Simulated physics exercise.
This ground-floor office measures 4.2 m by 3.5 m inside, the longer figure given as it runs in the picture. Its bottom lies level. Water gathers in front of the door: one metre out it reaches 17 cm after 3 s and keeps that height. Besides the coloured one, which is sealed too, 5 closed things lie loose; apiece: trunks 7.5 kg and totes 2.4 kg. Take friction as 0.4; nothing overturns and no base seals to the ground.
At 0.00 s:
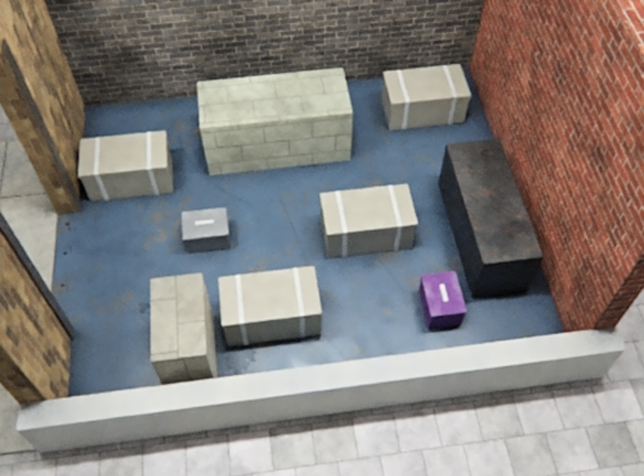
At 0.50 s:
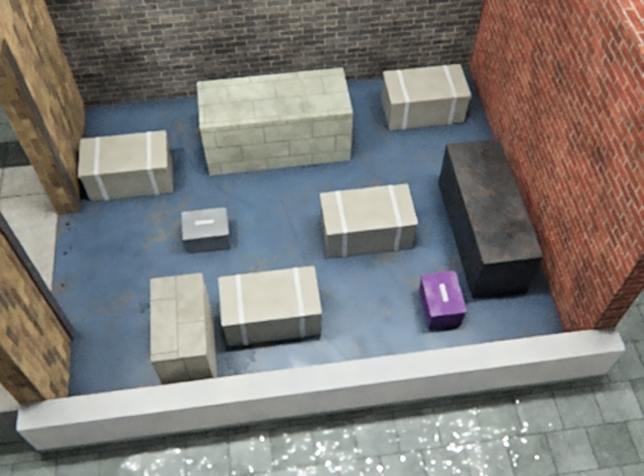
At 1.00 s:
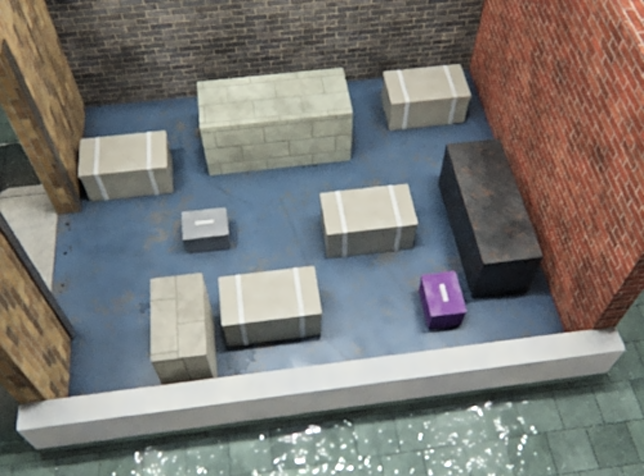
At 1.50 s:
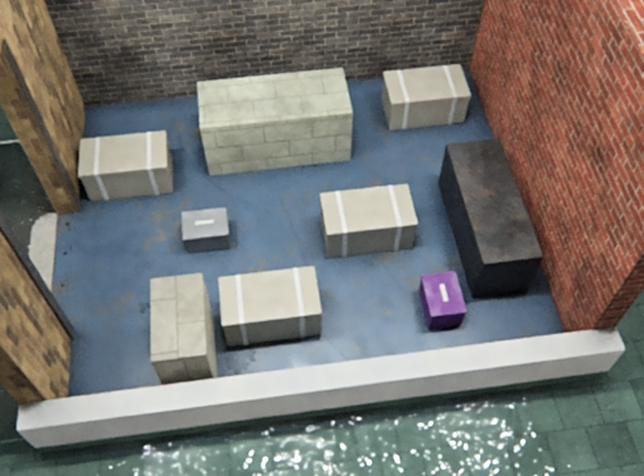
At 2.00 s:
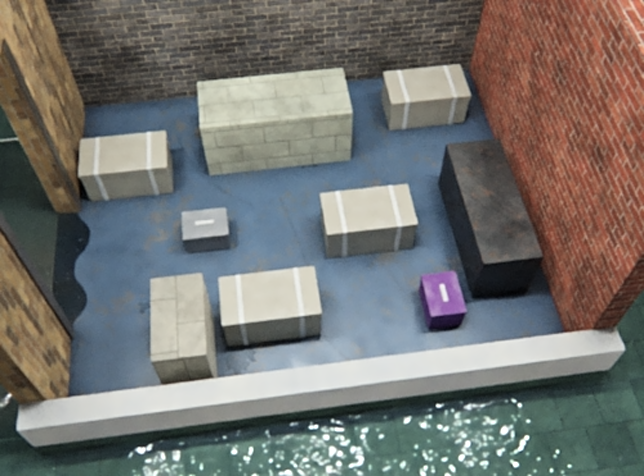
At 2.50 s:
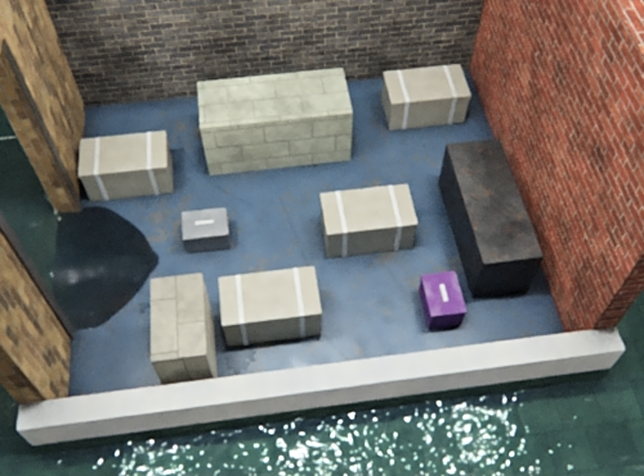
Ground-floor office with closed boxes standing still as water rises outside and a dark patch spreads in through the left doorway.
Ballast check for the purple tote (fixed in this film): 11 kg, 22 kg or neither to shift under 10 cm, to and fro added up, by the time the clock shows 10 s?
I expect that only the higher weight holds it.
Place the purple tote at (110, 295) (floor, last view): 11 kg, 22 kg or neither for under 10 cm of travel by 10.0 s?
Neither holds.
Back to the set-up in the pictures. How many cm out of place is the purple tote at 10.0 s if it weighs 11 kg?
Roughly 80 cm.
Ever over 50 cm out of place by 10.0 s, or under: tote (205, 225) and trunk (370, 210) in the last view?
In that order: More, short of it.
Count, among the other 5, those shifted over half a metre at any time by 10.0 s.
3 of them.
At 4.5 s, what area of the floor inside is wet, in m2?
About 6.0 m2.
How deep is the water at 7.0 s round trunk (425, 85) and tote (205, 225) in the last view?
About 3 and 7 cm.
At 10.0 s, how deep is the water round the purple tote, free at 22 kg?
About 11 cm.
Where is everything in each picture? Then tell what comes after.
The purple tote at (444, 293), on the bottom; 0.0 m2 under water; 0 of 6 have shifted, in the first frame.
The purple tote at (444, 293), on the bottom; 0.0 m2 under water; 0 of 6 have shifted, in the second frame.
The purple tote at (444, 293), on the bottom; 0.0 m2 under water; 0 of 6 have shifted, in the third frame.
The purple tote at (444, 293), on the bottom; 0.0 m2 under water; 0 of 6 have shifted, in the fourth frame.
The purple tote at (444, 293) rests on the ground; 0.0 m2 under water; 0 of 6 have shifted, in the fifth frame.
The purple tote at (444, 293), on the bottom; 0.6 m2 under water; 0 of 6 have shifted, in the sixth frame.
After 3.5 s the purple tote would be 0 cm from its start with 11 kg and 0 cm from its start with 22 kg; 0 cm of water round it then.
After 4.5 s the purple tote would be 0 cm from its start with 11 kg and 0 cm from its start with 22 kg; 1 cm of water round it then.
After 7.0 s the purple tote would be 22 cm from its start with 11 kg and 0 cm from its start with 22 kg; 8 cm of water round it then.
After 10.0 s the purple tote would be 85 cm from its start with 11 kg and 0 cm from its start with 22 kg; 11 cm of water round it then.
